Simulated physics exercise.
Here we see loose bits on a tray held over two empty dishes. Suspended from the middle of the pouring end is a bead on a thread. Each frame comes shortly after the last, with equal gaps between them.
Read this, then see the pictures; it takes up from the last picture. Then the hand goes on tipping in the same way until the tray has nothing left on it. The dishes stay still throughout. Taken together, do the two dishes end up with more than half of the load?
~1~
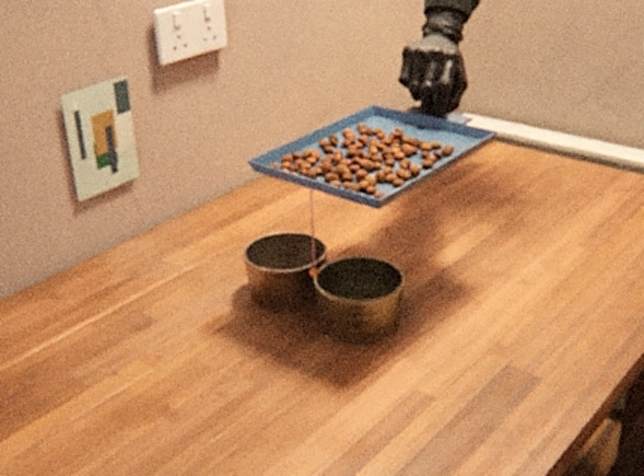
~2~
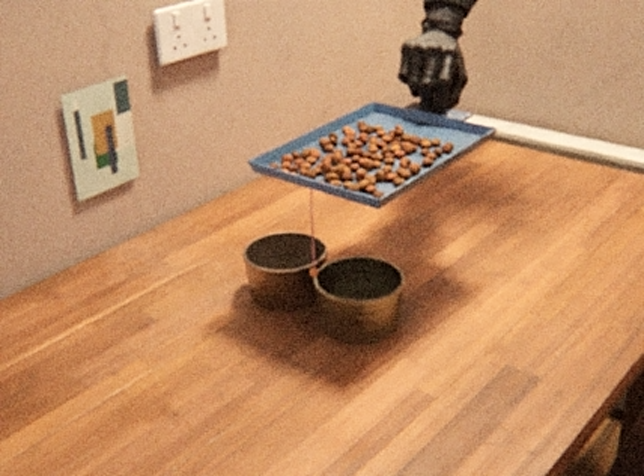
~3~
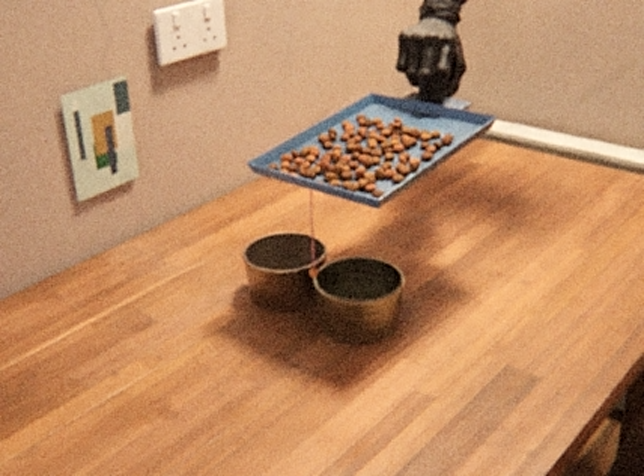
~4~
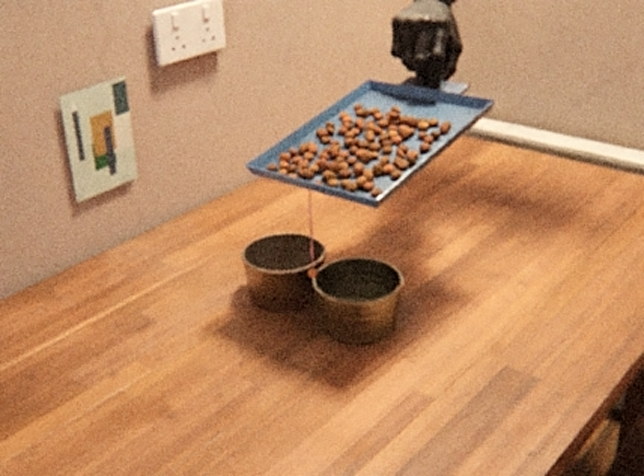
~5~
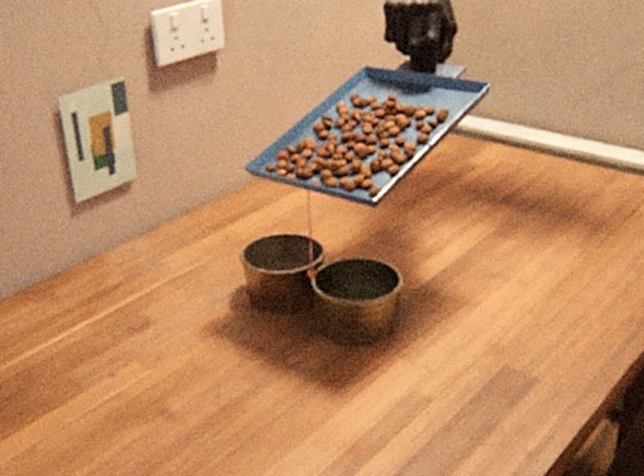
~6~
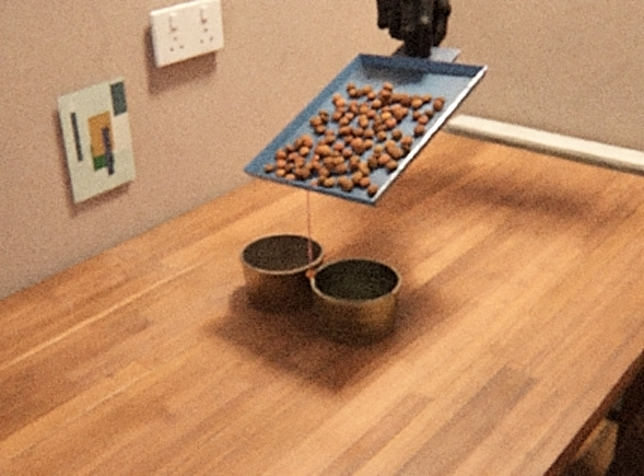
The amount caught is going to be smaller than the amount missed.
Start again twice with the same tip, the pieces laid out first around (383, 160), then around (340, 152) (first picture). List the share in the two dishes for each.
Respectively 0 and 0 per cent.
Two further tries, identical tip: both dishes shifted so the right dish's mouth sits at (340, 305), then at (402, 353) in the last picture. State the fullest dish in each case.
The first try: The left-side dish. The second: The left-side dish.
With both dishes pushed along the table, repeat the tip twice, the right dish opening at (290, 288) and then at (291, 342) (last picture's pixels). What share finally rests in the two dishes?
I'd expect some 70 percent, and then some 10 percent.
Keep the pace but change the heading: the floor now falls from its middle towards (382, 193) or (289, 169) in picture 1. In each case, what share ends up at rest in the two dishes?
I'd say some 10 in a hundred at first, then 50 in a hundred.
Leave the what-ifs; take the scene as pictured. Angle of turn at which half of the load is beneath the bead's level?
Around 95°, give or take.
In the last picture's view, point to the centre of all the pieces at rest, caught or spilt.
Last view, centre at rest - approx. (249, 346).
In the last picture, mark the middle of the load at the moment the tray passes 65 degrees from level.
Near (300, 163).
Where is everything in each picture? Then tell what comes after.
In the first frame, corners of the pouring end at (253, 160) and (379, 197), level; middle of the load at (359, 155), bits of dog kibble; left dish at (259, 284); right dish at (333, 314); bead on its thread at (314, 272).
In the second frame, corners of the pouring end at (253, 161) and (378, 197), level; middle of the load at (358, 153).
In the third frame, corners of the pouring end at (252, 162) and (378, 197), tipped barely, lowest at the left corner; middle of the load at (358, 149).
In the fourth frame, corners of the pouring end at (251, 164) and (376, 197), tipped a little, lowest at the left corner; middle of the load at (356, 144).
In the fifth frame, corners of the pouring end at (249, 166) and (373, 197), tipped clearly, lowest at the left corner; middle of the load at (351, 145).
In the sixth frame, corners of the pouring end at (248, 168) and (372, 197), tipped clearly, lowest at the left corner; middle of the load at (349, 140), a stray few on the move; left dish at (255, 286); right dish at (329, 316).
Soon after the last picture, tray tipped steeply; nearly all on the tray; a small part in the air.
A little later, tray tipped past a quarter turn; a small part on the tray; most outside both; about a quarter in the air.
Later still, tray tipped past a quarter turn; a stray few in the right dish; nearly all outside both.
At rest, tray tipped past a quarter turn; a stray few in the right dish; none in the left dish; nearly all outside both.
